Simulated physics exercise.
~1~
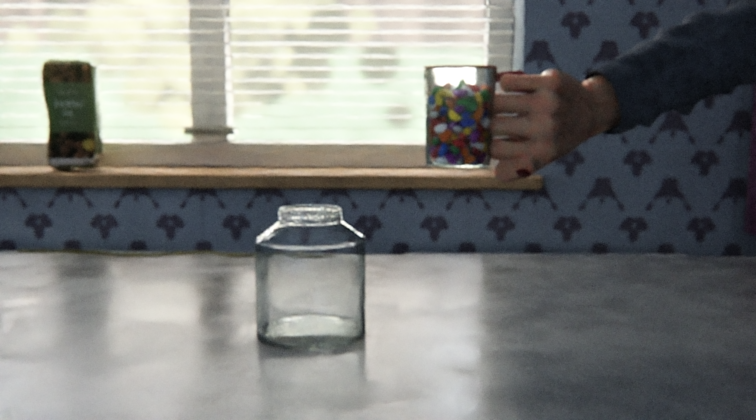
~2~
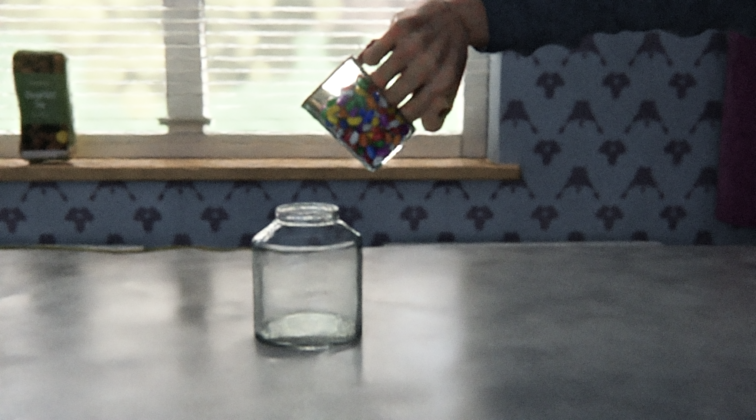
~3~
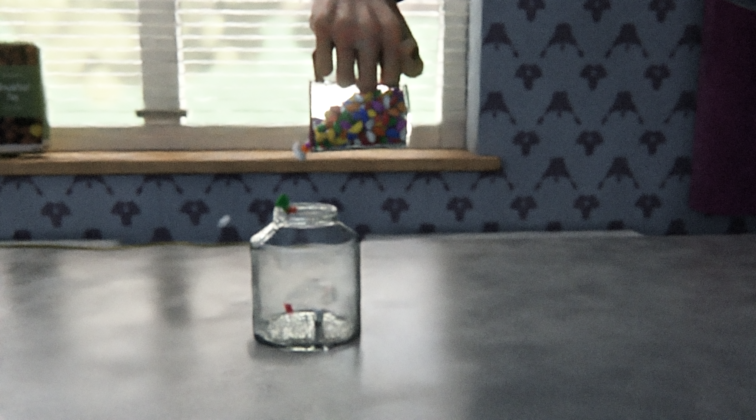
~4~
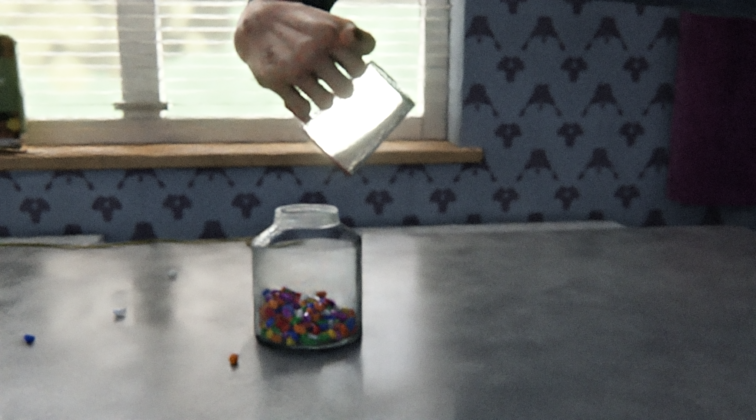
A hand in a dark blue-grey sleeve reaches in from the right, holding a clear cup of multicoloured jelly beans above a grey tabletop, seen from the front at about table height. An open glass jar stands empty below, before a bright window with blinds, a wooden sill and blue patterned wallpaper, while the view drifts slightly. The hand moves the cup left over the jar and tips it. The first beans tumble out around the jar's mouth, and more follow. Finally the cup is upended and empty, the jar is partly filled, and a few stray pieces lie on the table.
